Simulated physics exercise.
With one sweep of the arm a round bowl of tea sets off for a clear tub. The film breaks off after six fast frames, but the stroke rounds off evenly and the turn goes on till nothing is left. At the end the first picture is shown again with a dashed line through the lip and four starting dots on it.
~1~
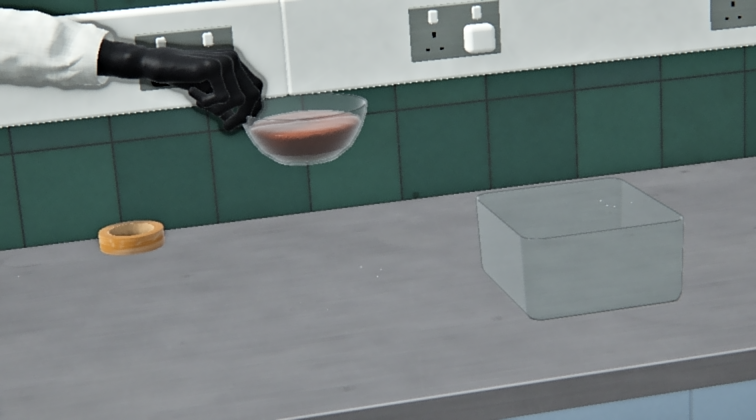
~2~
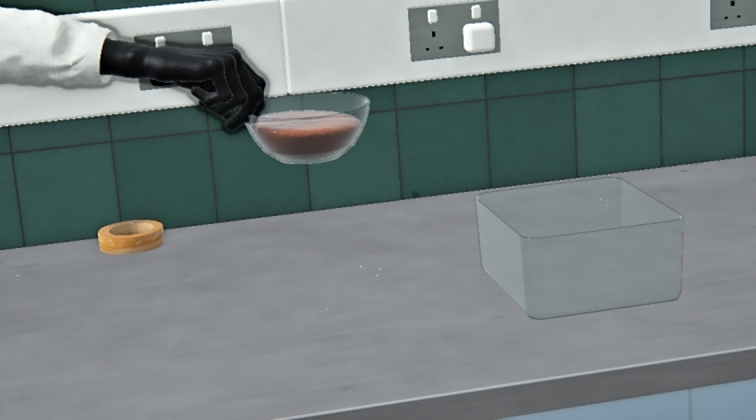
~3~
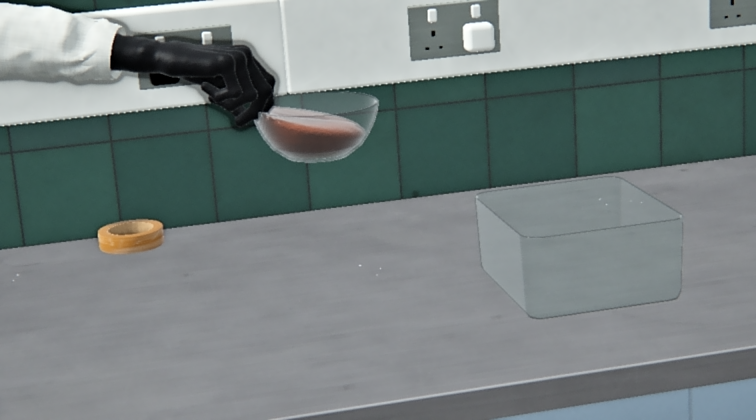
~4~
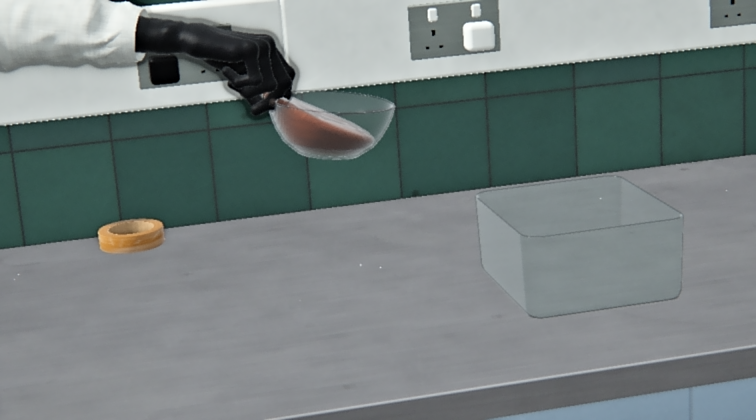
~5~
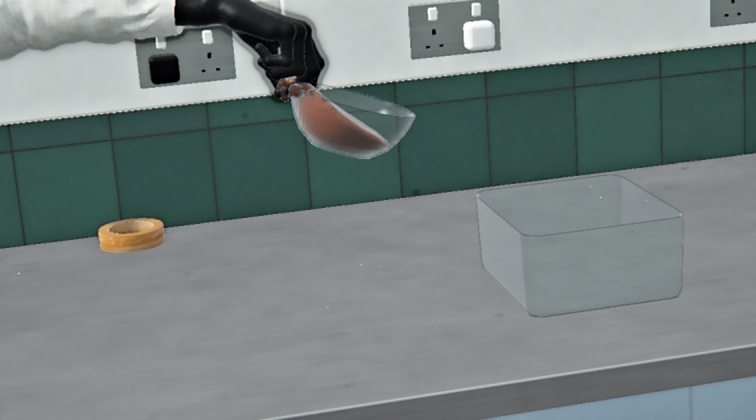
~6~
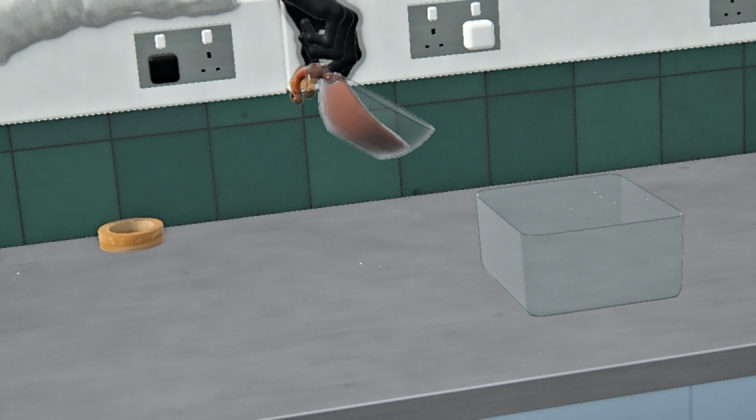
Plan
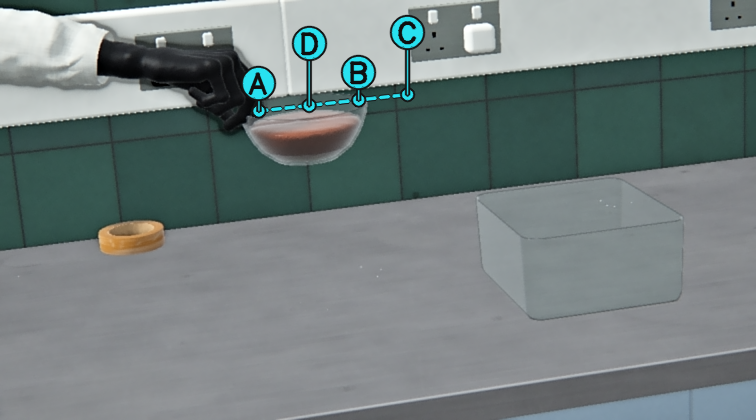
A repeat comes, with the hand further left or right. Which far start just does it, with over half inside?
That is place D.
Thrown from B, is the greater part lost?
No, not at all.
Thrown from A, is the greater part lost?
Yes.
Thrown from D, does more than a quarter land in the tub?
Yes, clearly.
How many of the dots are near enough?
Three of them.
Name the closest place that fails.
Place A.
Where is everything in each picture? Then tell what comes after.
In the first picture, upright, lip at (363, 99); tub from (526, 321) to (681, 298); nothing has left yet.
In the second picture, upright, lip at (365, 98); nothing has left yet.
In the third picture, upright, lip at (374, 98); nothing has left yet.
In the fourth picture, tipped about 8°, lip at (391, 103); tea is over the rim, down to (284, 100).
In the fifth picture, tipped about 19°, lip at (411, 112); tea is over the rim, down to (282, 96).
In the sixth picture, tipped about 34°, lip at (430, 125); tea is over the rim, down to (297, 101).
In cyan, A at (258, 111); B at (358, 100); C at (407, 94); D at (309, 105).
With A, about 14 % lands in the tub, 81 % falls short and 5 % goes beside or beyond.
With B, about 74 % lands in the tub, 18 % falls short and 8 % goes beside or beyond.
With C, about 83 % lands in the tub, 9 % falls short and 9 % goes beside or beyond.
With D, about 63 % lands in the tub, 15 % falls short and 23 % goes beside or beyond.
